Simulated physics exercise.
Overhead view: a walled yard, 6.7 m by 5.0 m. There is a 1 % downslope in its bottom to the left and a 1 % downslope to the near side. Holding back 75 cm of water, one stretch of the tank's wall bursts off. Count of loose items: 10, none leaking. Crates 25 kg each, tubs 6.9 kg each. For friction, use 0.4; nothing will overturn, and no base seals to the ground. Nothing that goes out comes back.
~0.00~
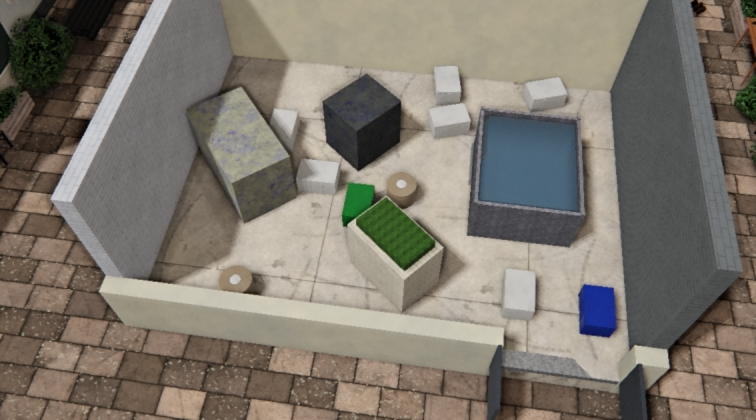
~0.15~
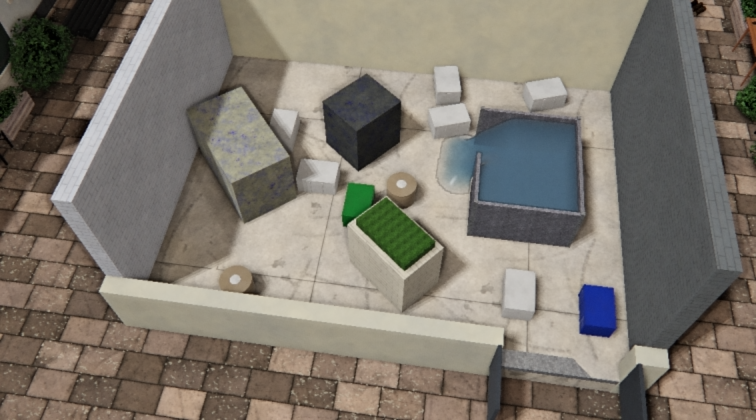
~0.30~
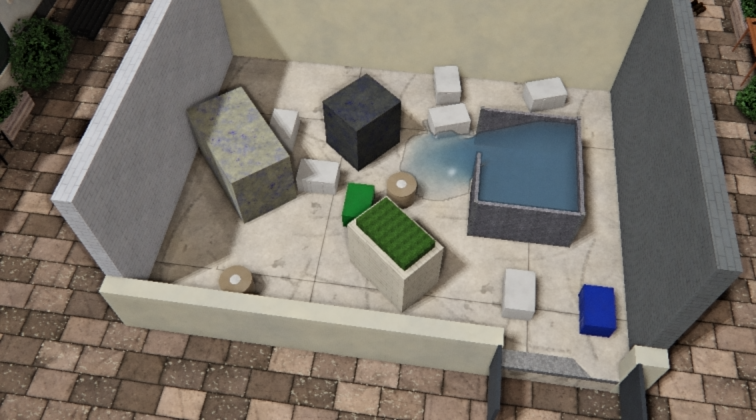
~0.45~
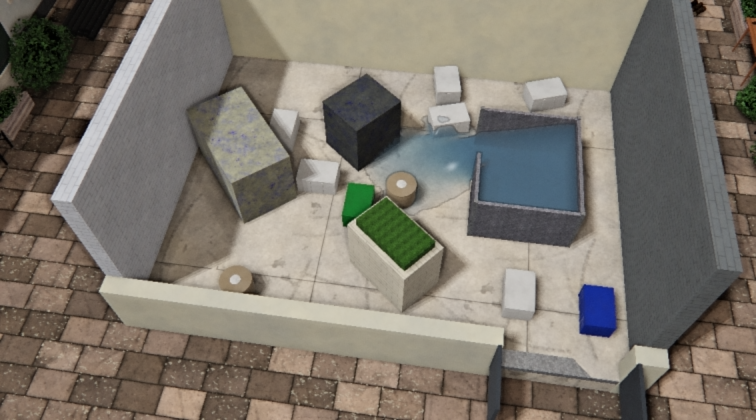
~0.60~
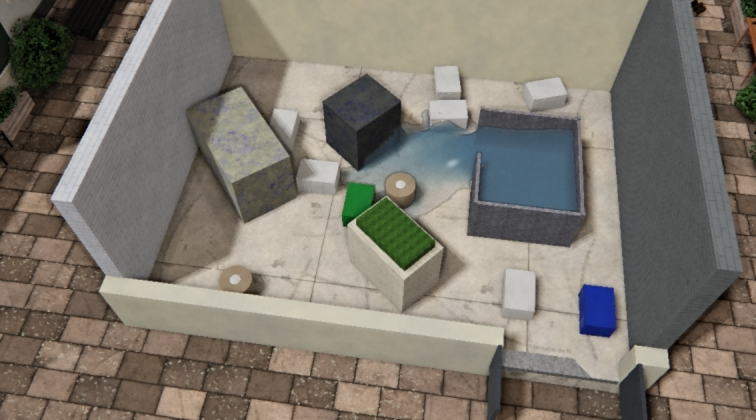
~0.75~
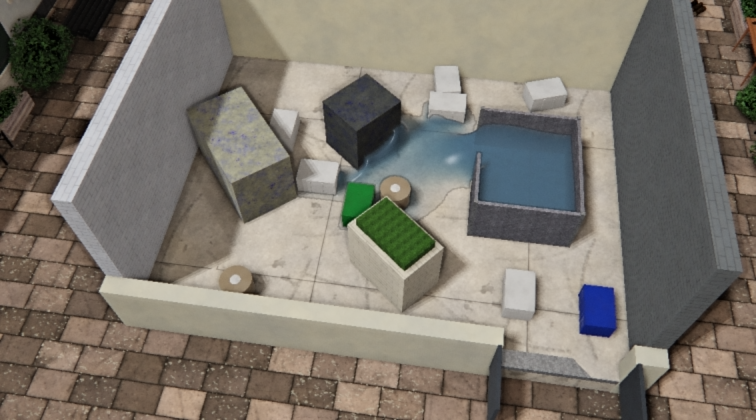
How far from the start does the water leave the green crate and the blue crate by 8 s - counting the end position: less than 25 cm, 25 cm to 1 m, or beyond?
By the end, the green crate winds up a long way off, while the blue crate remains about where it was.
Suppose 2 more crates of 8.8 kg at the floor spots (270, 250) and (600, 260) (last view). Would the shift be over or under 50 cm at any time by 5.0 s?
Lab note - in order: Above threshold / below threshold.
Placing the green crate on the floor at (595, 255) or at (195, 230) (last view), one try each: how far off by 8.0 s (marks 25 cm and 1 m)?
Run 1: It remains nearly still. Run 2: It is pushed far off.
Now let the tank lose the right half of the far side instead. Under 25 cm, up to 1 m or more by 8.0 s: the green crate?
Note: Green crate essentially stationary.
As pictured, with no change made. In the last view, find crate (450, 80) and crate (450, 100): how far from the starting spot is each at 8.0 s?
10 cm and 40 cm, respectively.
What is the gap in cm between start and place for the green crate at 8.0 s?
About 250 cm.
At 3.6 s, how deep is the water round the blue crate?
0 cm or so.
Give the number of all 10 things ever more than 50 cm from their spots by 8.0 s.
4 in all.
After 1.6 s the green crate is near (332, 235), 0.7 m from its start, aground; the blue crate is near (600, 306), 0.0 m from its start, aground; 0 of 10 are out; 0 afloat.
After 3.6 s the green crate is near (262, 292), 2.0 m from its start, afloat; the blue crate is near (600, 306), 0.0 m from its start, aground; 0 of 10 are out; 2 afloat.
After 5.6 s the green crate is near (236, 285), 2.2 m from its start, afloat; the blue crate is near (600, 306), 0.0 m from its start, aground; 0 of 10 are out; 2 afloat.
After 8.0 s the green crate is near (226, 286), 2.3 m from its start, afloat; the blue crate is near (600, 306), 0.0 m from its start, aground; 0 of 10 are out; 2 afloat.
